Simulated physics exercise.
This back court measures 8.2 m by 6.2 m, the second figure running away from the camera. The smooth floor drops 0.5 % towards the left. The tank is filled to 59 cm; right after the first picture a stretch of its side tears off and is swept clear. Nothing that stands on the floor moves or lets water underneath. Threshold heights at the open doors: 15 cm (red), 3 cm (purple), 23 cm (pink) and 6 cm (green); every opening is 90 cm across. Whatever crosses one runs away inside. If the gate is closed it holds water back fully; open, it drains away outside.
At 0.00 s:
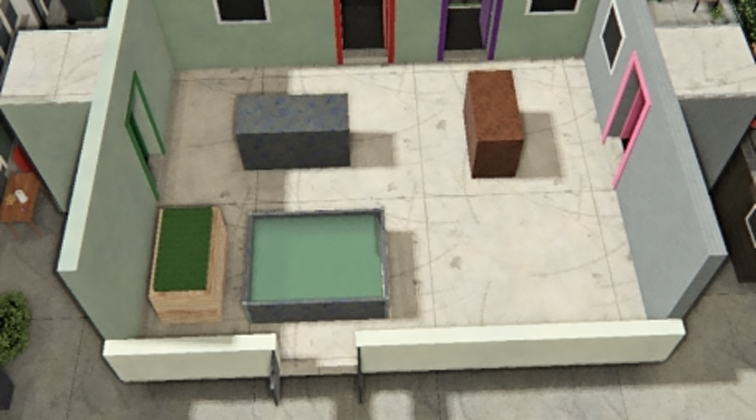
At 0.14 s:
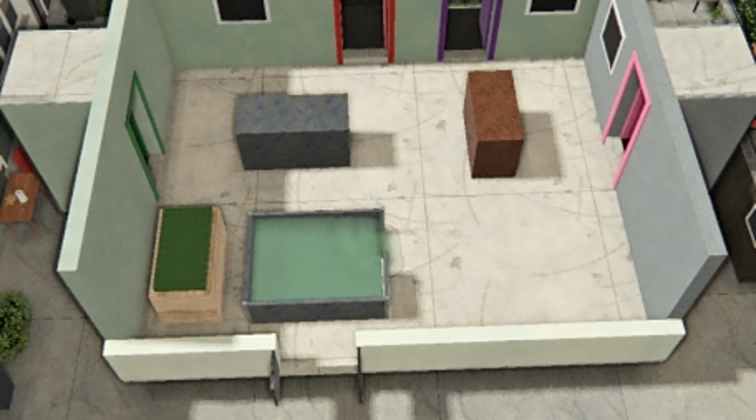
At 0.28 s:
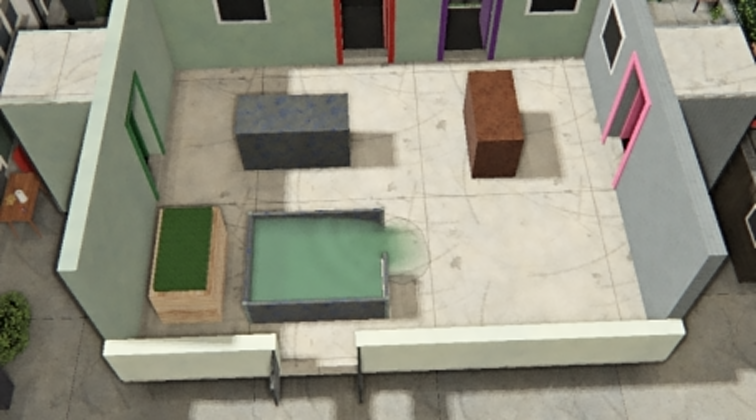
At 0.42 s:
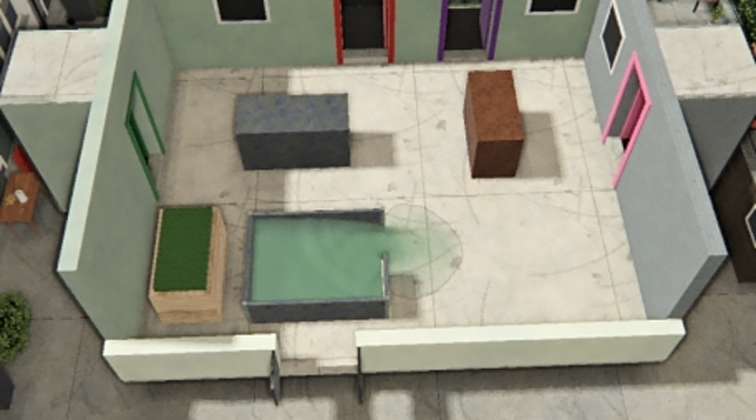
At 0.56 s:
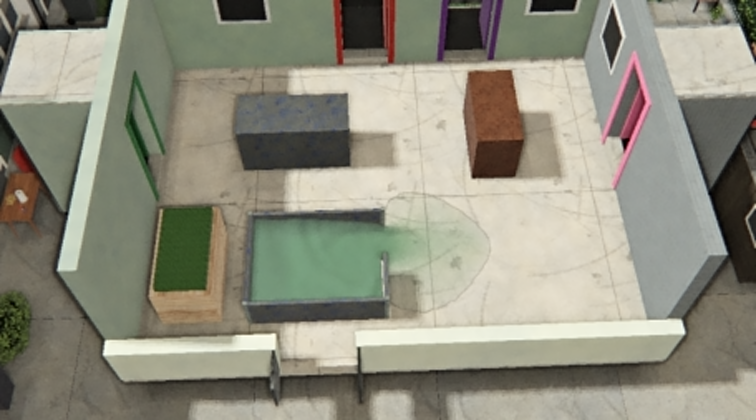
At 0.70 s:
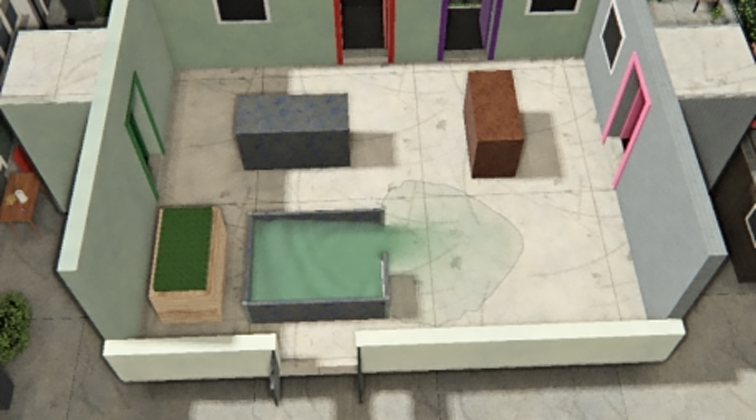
A large tank of greenish water stood in a walled courtyard, then part of its right side gave way and water poured out, fanning across the pale floor in a widening puddle.
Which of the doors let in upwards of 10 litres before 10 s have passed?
Within that time: At the red door it stays under the limit; at the purple door it goes over the limit; at the pink door it keeps below the limit; at the green door it stays under the limit.
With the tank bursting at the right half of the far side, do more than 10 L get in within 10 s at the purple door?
Against that limit: Purple over.
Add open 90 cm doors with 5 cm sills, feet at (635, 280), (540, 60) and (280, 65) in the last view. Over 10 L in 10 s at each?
In that order: Over, above, below.
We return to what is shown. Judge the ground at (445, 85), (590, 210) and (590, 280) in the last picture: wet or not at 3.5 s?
In turn: Under water, wet, flooded.
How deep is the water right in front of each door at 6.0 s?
Depths in cm: Red 3, purple 6, pink 9, green 0.
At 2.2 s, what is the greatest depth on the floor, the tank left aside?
Roughly 26 cm.
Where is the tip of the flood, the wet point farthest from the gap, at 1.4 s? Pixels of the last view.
Around (619, 224).
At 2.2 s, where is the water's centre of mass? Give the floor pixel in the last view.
At about (398, 256).
After 1.4 s water covers 25 % of the floor and is deepest (28 cm) near (393, 251); red door not reached, purple door not reached, pink door not reached, green door not reached.
After 2.2 s water covers 35 % of the floor and is deepest (26 cm) near (611, 190); red door not reached, purple door not reached, pink door 17 cm at the sill, 0 L in, green door not reached.
After 3.5 s water covers 40 % of the floor and is deepest (19 cm) near (619, 270); red door 2 cm at the sill, 0 L in, purple door 3 cm at the sill, 4 L in, pink door 13 cm at the sill, 0 L in, green door not reached.
After 6.0 s water covers 55 % of the floor and is deepest (11 cm) near (514, 284); red door 3 cm at the sill, 0 L in, purple door 6 cm at the sill, 15 L in, pink door 9 cm at the sill, 0 L in, green door not reached.
After 10.0 s water covers 80 % of the floor and is deepest (8 cm) near (544, 107); red door 4 cm at the sill, 0 L in, purple door 5 cm at the sill, 28 L in, pink door 6 cm at the sill, 0 L in, green door not reached.
